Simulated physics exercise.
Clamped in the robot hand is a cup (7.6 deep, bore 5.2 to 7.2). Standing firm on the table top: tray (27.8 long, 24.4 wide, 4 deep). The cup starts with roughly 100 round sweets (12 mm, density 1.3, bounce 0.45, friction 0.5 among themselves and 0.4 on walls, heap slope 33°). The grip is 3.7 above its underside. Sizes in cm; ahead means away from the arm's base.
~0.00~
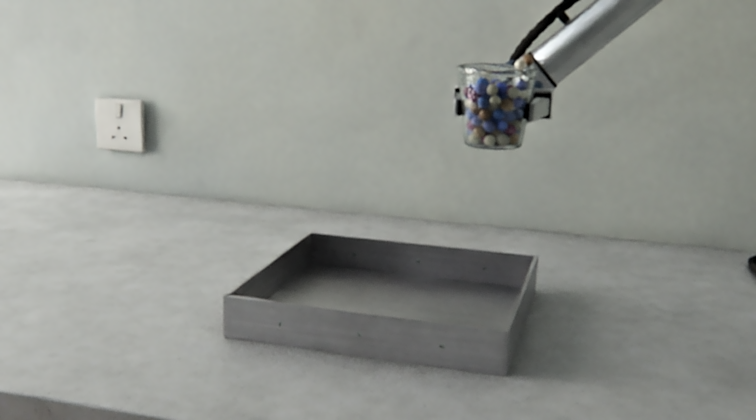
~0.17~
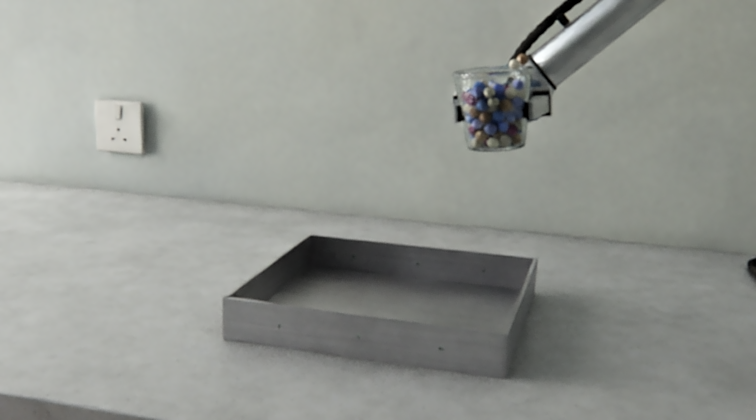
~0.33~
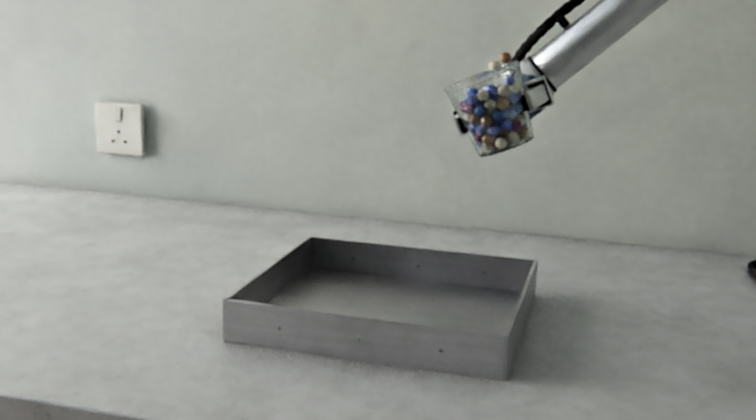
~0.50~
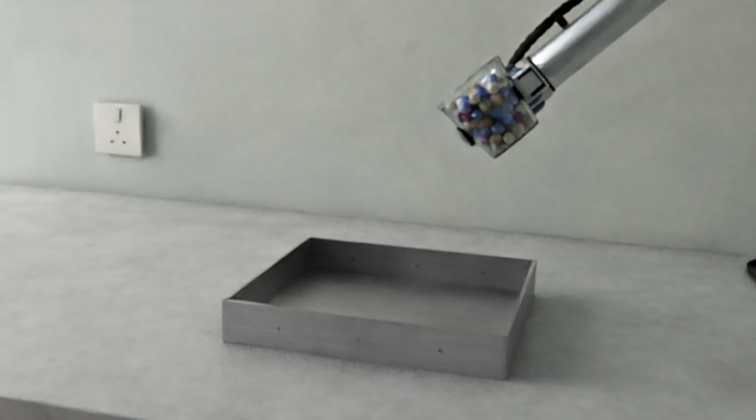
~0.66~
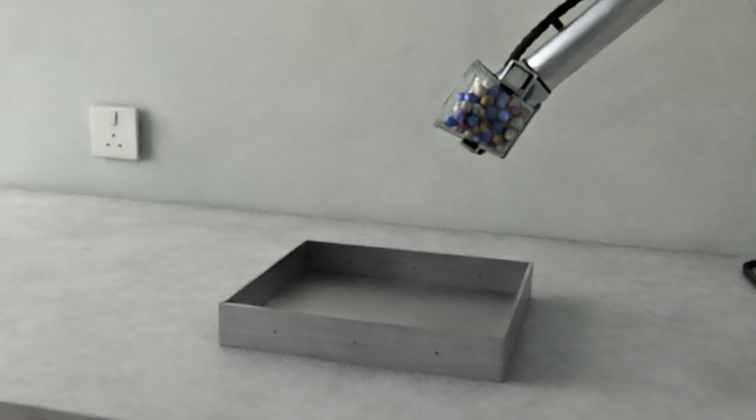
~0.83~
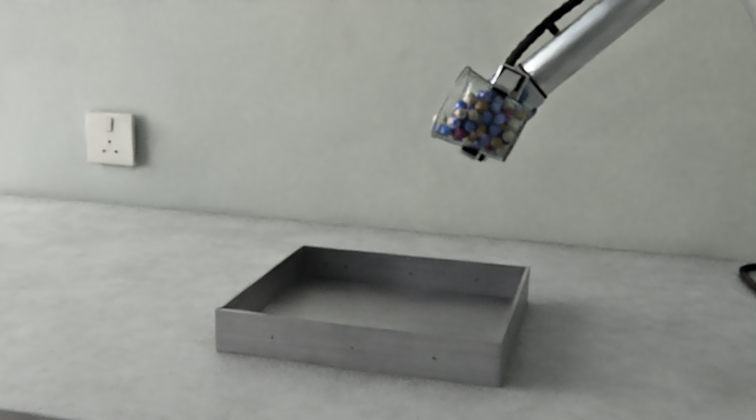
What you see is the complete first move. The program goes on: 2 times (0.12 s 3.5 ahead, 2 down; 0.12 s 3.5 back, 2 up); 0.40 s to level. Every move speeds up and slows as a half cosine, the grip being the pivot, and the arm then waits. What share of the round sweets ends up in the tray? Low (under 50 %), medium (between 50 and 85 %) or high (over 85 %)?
Answer: Low; under 50 % of the round sweets finish in the tray.
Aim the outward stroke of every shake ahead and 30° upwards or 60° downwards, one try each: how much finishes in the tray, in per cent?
Some 65 and 10 per cent.
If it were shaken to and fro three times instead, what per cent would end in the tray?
Then about 35 per cent.
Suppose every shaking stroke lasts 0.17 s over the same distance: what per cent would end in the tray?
Then about 15 per cent.
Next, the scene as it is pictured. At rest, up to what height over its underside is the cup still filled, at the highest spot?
About 6.5 cm.
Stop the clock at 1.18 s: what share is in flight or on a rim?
Roughly 8 per cent.
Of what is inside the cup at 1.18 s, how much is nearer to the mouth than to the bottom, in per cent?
Roughly 50 per cent.
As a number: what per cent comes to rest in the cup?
About 70 per cent.
By 1.18 s, tilted 66° forward, highest piece 23 above the table; 90 in the cup, 7 in the tray, 8 in flight or on a rim.
By 1.53 s, tilted 27° forward, highest piece 26 above the table; 74 in the cup, 30 in the tray, 1 in flight or on a rim.
By 1.91 s, level, highest piece 26 above the table; 74 in the cup, 31 in the tray.
By 2.96 s, level, highest piece 26 above the table; 74 in the cup, 31 in the tray.
Final count, 74 in the cup, 31 in the tray. That is 30 % in the tray.
